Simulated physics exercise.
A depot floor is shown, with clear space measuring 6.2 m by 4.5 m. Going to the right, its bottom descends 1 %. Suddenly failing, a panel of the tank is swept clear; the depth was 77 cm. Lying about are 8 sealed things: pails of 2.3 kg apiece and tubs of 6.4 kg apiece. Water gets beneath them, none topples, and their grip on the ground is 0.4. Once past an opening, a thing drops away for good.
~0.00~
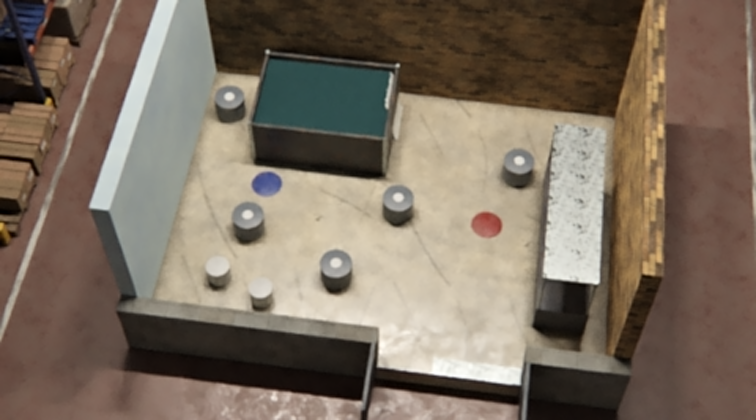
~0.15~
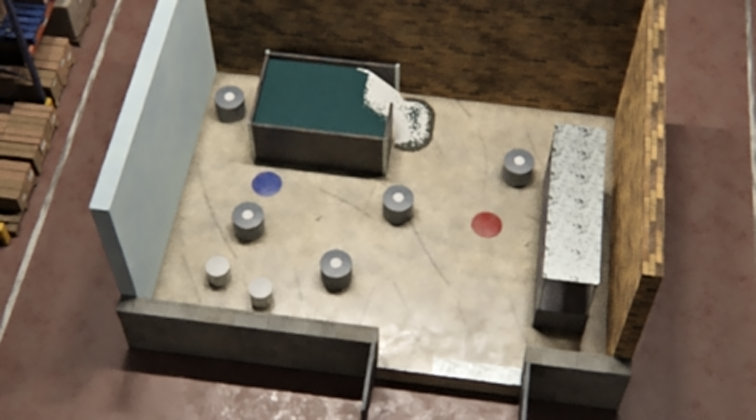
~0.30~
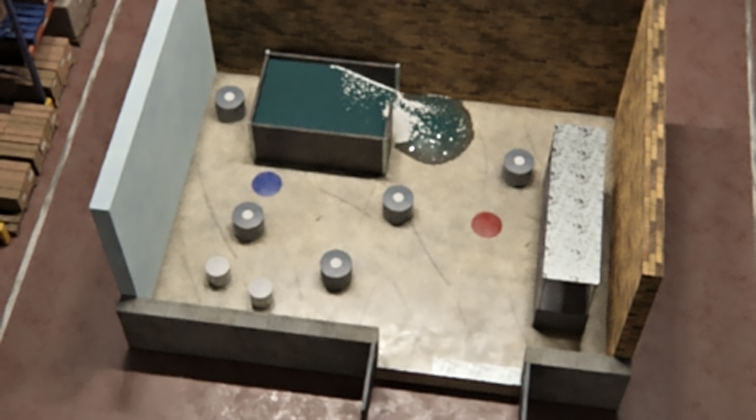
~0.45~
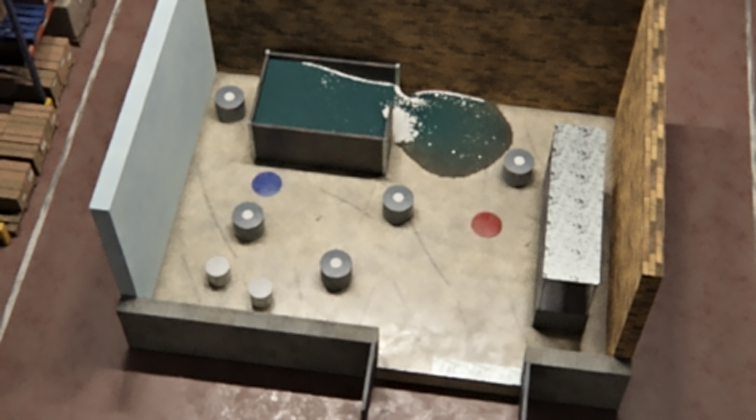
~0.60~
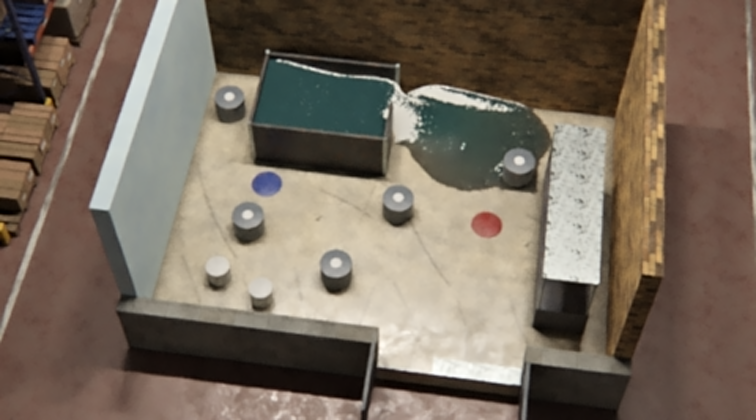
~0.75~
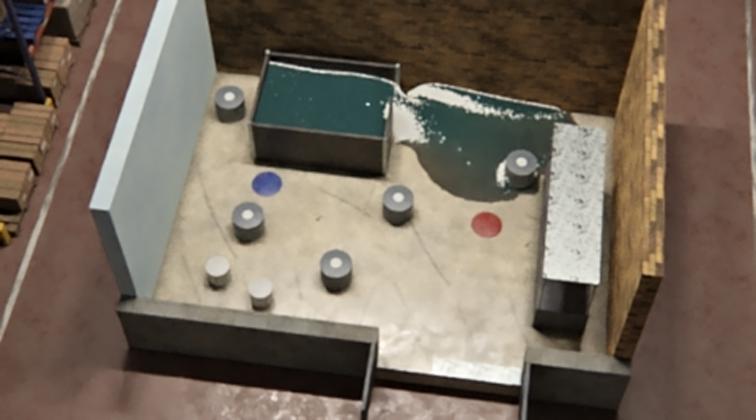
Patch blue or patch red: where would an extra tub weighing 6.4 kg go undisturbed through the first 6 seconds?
Blue.
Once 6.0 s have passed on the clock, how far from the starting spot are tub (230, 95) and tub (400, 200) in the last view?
Log: Item 1 = 0 cm; item 2 = 0 cm.
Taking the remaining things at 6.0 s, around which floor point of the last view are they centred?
Close to (320, 234).
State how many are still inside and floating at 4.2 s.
That would be 2 of them.
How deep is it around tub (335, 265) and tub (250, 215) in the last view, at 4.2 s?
0 and 0 cm.
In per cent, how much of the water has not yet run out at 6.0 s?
90 %.
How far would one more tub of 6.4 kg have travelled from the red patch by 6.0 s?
Close to 250 centimetres, I'd reckon.
After 1.2 s on blue it would be 0 cm off in 0 cm of water; on red it would be 0 cm off in 1 cm of water.
After 2.7 s on blue it would be 0 cm off in 0 cm of water; on red it would be 37 cm off in 3 cm of water.
After 4.2 s on blue it would be 0 cm off in 0 cm of water; on red it would be 117 cm off in 5 cm of water.
After 6.0 s on blue it would be 0 cm off in 0 cm of water; on red it would be 259 cm off in 5 cm of water.
